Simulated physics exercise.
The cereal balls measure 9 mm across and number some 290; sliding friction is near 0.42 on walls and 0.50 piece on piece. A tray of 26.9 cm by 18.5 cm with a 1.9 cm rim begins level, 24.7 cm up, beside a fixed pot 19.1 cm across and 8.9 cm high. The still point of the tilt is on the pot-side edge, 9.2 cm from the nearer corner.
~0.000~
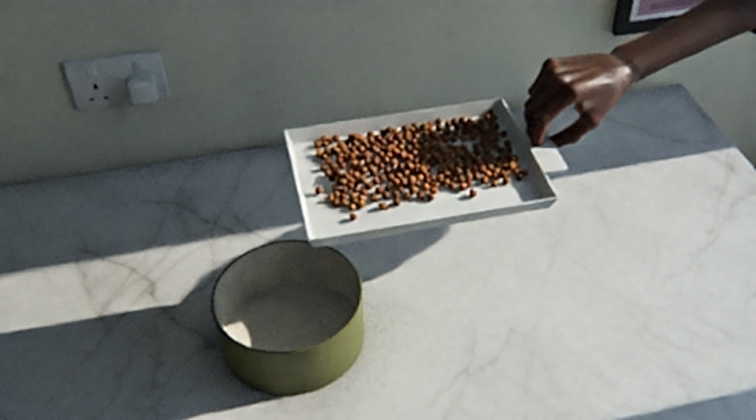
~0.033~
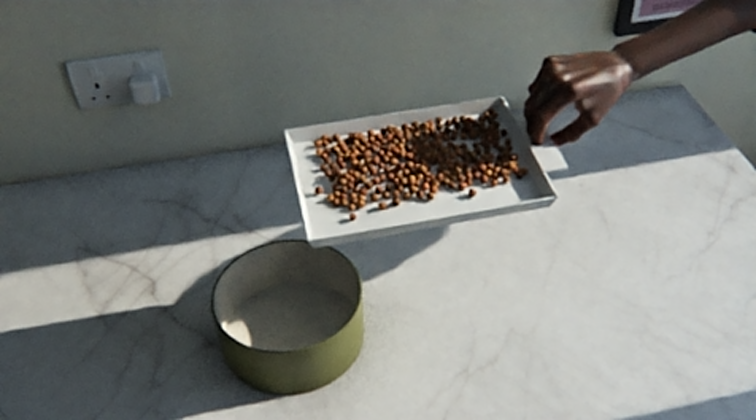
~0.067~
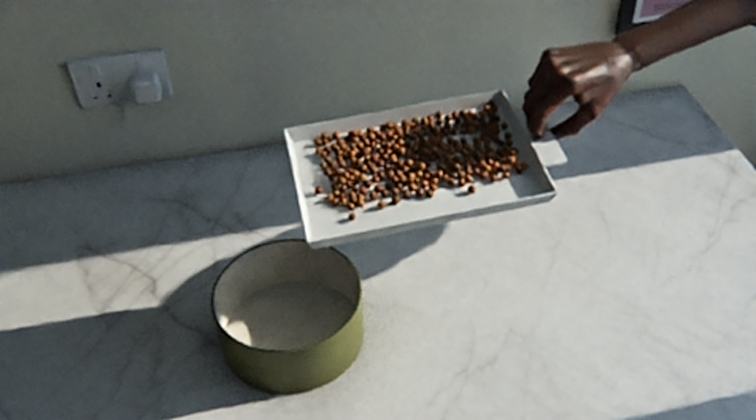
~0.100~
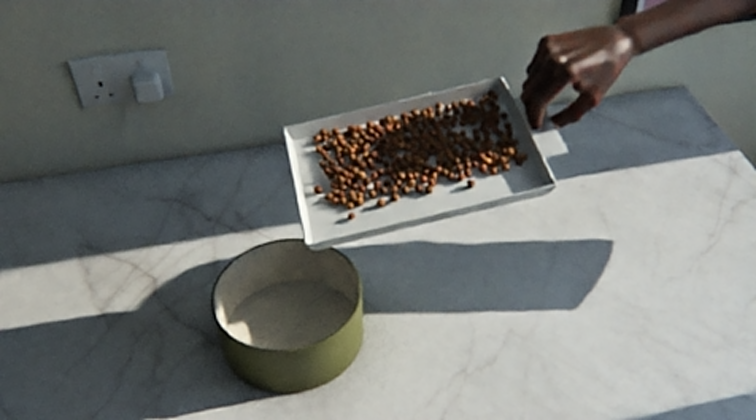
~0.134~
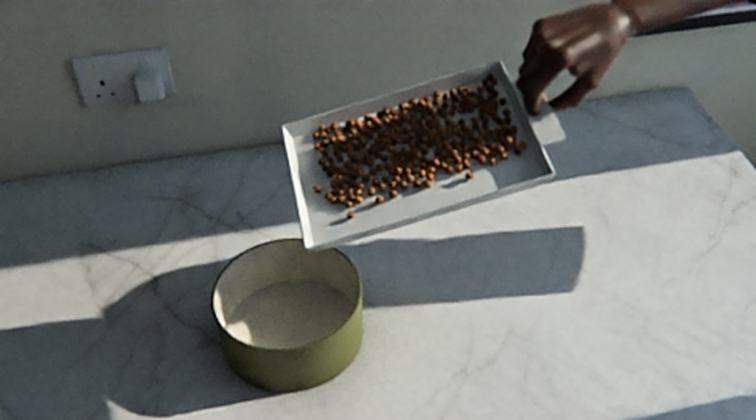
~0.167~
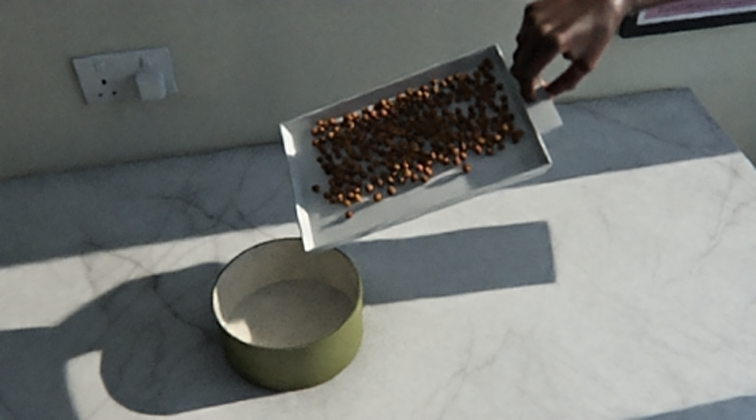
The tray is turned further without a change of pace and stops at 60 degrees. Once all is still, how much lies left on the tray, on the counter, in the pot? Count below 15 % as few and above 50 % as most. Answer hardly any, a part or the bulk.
Left on the tray: A part; on the counter: A part; in the pot: A part.
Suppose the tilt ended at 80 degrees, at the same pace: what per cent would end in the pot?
It would be near 35 per cent.
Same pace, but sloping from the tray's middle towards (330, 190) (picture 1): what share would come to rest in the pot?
Some 35 per cent.
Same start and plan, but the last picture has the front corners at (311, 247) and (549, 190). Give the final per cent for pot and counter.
Pot 5, counter 45.
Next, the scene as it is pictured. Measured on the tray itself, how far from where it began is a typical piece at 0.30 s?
Roughly 1 cm.
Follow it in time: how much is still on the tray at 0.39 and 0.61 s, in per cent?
About 100, 65.
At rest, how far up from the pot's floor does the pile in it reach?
About 1.5 cm.
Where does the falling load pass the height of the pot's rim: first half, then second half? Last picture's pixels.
First near (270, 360), later near (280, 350).
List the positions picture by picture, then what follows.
The first picture shows tray tilt 0 degrees, front corners at (313, 235) and (551, 195); middle of the pieces at (422, 159); pot at (287, 293).
The second picture shows tray tilt 1 degrees, front corners at (313, 235) and (551, 194); middle of the pieces at (422, 158).
The third picture shows tray tilt 3 degrees, front corners at (312, 237) and (550, 189), lowest corner left front; middle of the pieces at (422, 155).
The fourth picture shows tray tilt 7 degrees, front corners at (311, 239) and (550, 182), lowest corner left front; middle of the pieces at (421, 149).
The fifth picture shows tray tilt 13 degrees, front corners at (310, 242) and (548, 171), lowest corner left front; middle of the pieces at (419, 141).
The sixth picture shows tray tilt 19 degrees, front corners at (309, 245) and (544, 161), lowest corner left front; middle of the pieces at (416, 133); pot at (287, 290). The tray's pace is about 175 degrees a second.
After 0.30 s, tilt 43 degrees; the tray holds 100 %, the pot 0 %.
After 0.39 s, tilt 57 degrees; the tray holds 100 %, the pot 0 %.
Then, at 0.61 s, tilt 60 degrees; the tray holds 65 %, the pot 0 %.
By 1.7 s all is still; tray 40 %, counter 40 %, pot 20 %.
